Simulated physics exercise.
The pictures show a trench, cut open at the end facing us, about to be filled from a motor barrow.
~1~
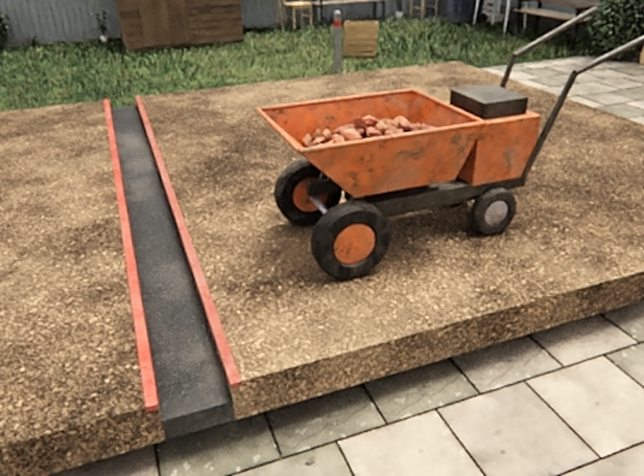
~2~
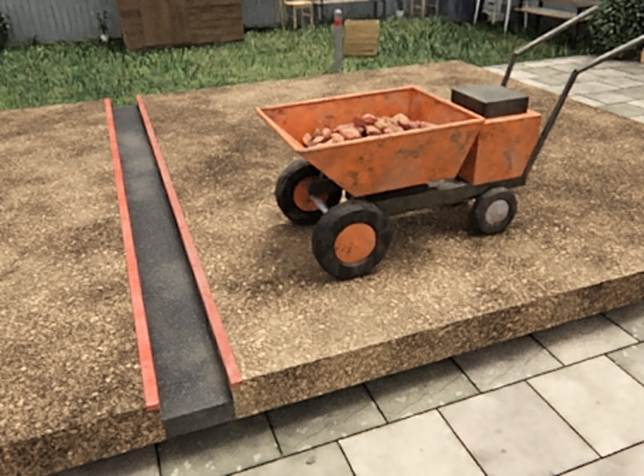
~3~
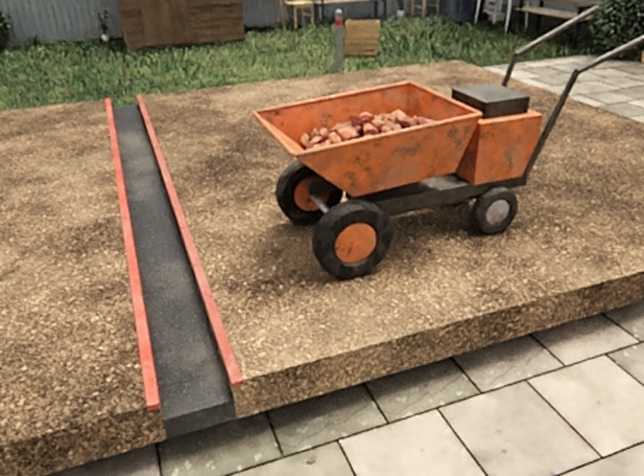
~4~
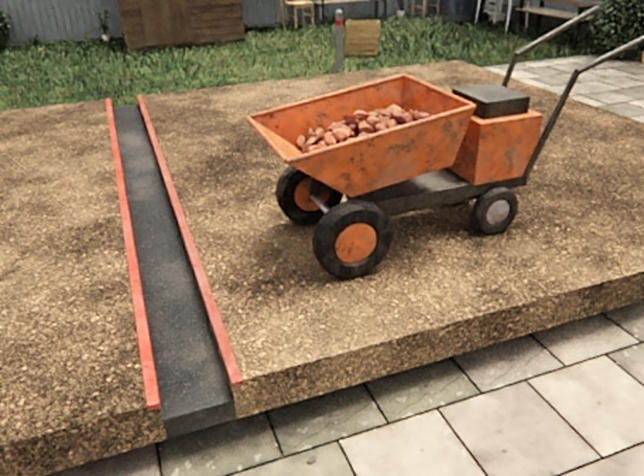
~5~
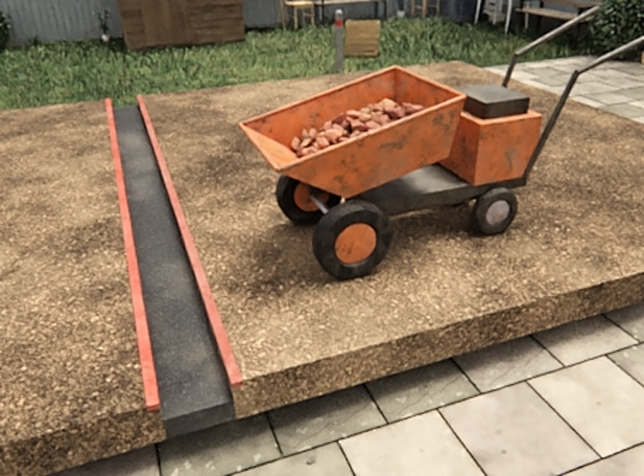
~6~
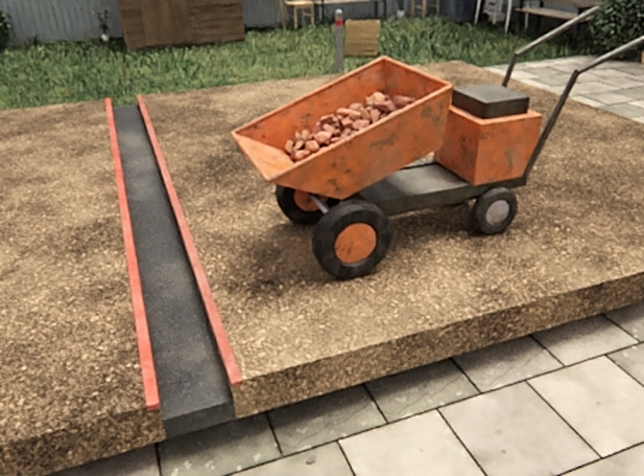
We see an orange motor barrow loaded with reddish rubble standing still to the right of a narrow, shallow trench edged in red, as its skip, level at first, gradually tilts forward and down to the left.
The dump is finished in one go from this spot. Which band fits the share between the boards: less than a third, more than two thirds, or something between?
It catches from one third to two thirds.
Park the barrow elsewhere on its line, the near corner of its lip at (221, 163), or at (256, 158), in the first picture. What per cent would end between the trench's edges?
Roughly 40 per cent, and 70 per cent.
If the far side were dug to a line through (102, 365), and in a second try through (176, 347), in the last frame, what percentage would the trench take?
In turn 60 and 40 in a hundred.
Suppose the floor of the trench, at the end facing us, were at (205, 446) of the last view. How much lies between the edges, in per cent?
Some 60 per cent.
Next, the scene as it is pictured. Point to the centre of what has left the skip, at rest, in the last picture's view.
Roughly at (181, 278).
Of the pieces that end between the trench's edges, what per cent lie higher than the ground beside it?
It comes to 25 per cent or so.
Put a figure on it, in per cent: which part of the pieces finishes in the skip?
Near 25 %.
Shortly afterwards, skip tipped steeply; the whole lot in the skip.
Next, skip tipped steeply; the bulk in the skip; a little short of the trench; only a few in or heaped over the trench; only a few falling.
Some moments later, skip tipped right over; near a quarter in the skip; near a quarter short of the trench; near half in or heaped over the trench; only a few beyond it.
In the end, skip tipped right over; near a quarter in the skip; near a quarter short of the trench; near half in or heaped over the trench; only a few beyond it.
